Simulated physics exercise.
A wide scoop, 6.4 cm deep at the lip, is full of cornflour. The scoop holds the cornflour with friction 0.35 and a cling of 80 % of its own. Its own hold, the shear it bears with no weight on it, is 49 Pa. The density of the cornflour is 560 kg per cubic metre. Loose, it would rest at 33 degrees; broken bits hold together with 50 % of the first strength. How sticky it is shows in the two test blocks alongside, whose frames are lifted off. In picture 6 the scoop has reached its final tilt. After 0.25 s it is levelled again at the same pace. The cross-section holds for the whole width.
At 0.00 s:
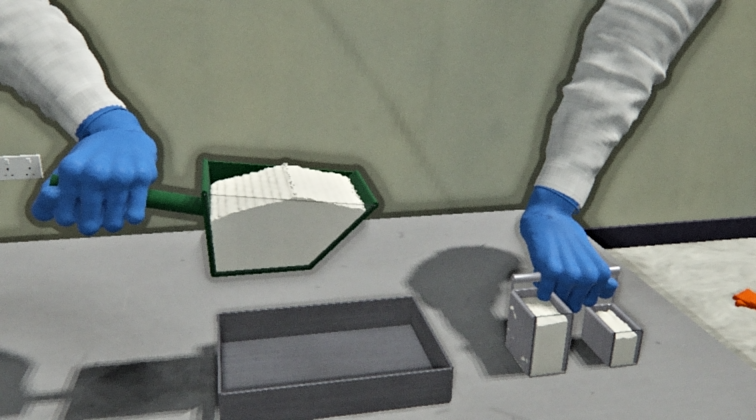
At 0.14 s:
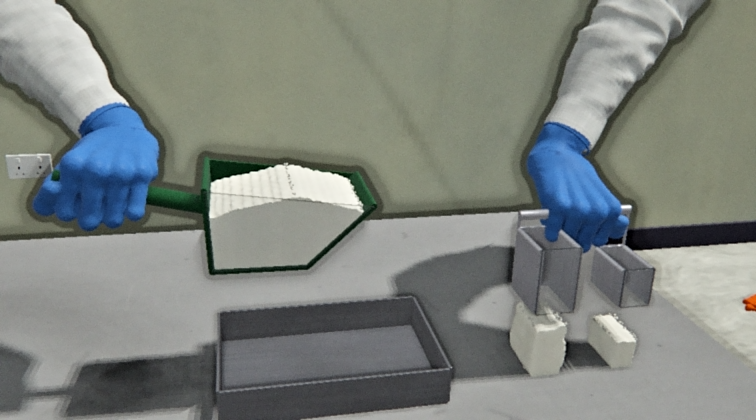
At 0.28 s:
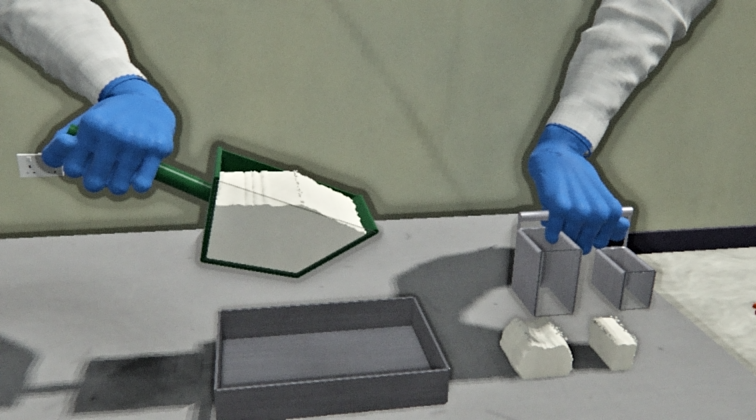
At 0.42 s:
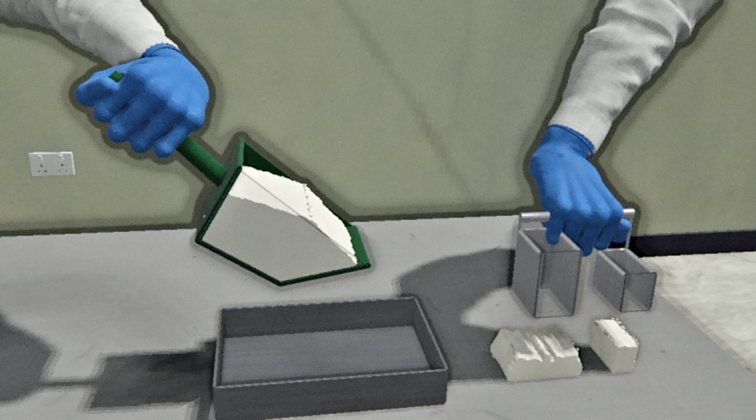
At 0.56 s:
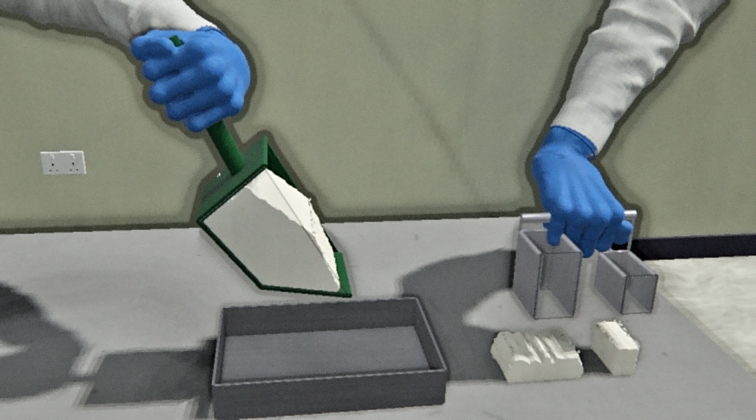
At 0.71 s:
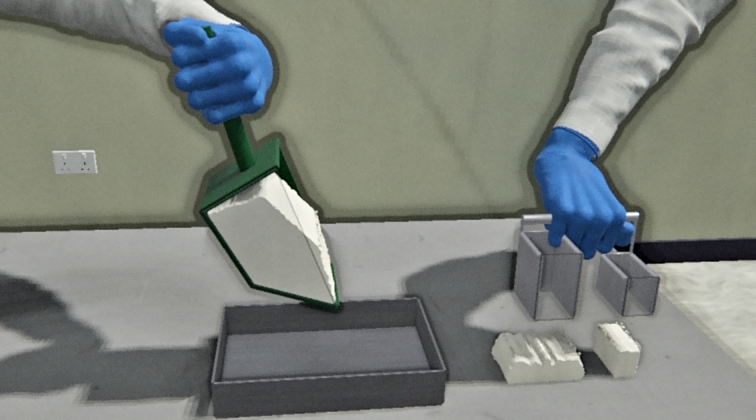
At the start, one blue-gloved hand holds a green scoop of white powder level while another lifts two box-shaped moulds off white blocks at right. The taller left block slumps and spreads, the smaller one keeps its shape, and the scoop tilts steeply, lip downward, above an empty grey tray.
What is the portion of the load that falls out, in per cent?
The portion of the load that falls out is near 44 %.
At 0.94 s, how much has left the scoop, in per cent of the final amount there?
About 30 %.
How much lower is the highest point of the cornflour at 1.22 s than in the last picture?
About 4.0 cm.
By 0.94 s, the scoop is at 62 degrees and 13 % has left it.
By 1.22 s, the scoop is at 36 degrees and 44 % has left it.
By 1.49 s, the scoop is at 3 degrees and 44 % has left it.
By 1.77 s, the scoop is at 0 degrees and 44 % has left it.
By 1.87 s, at the end, the scoop is at 0 degrees and 44 % has left it.
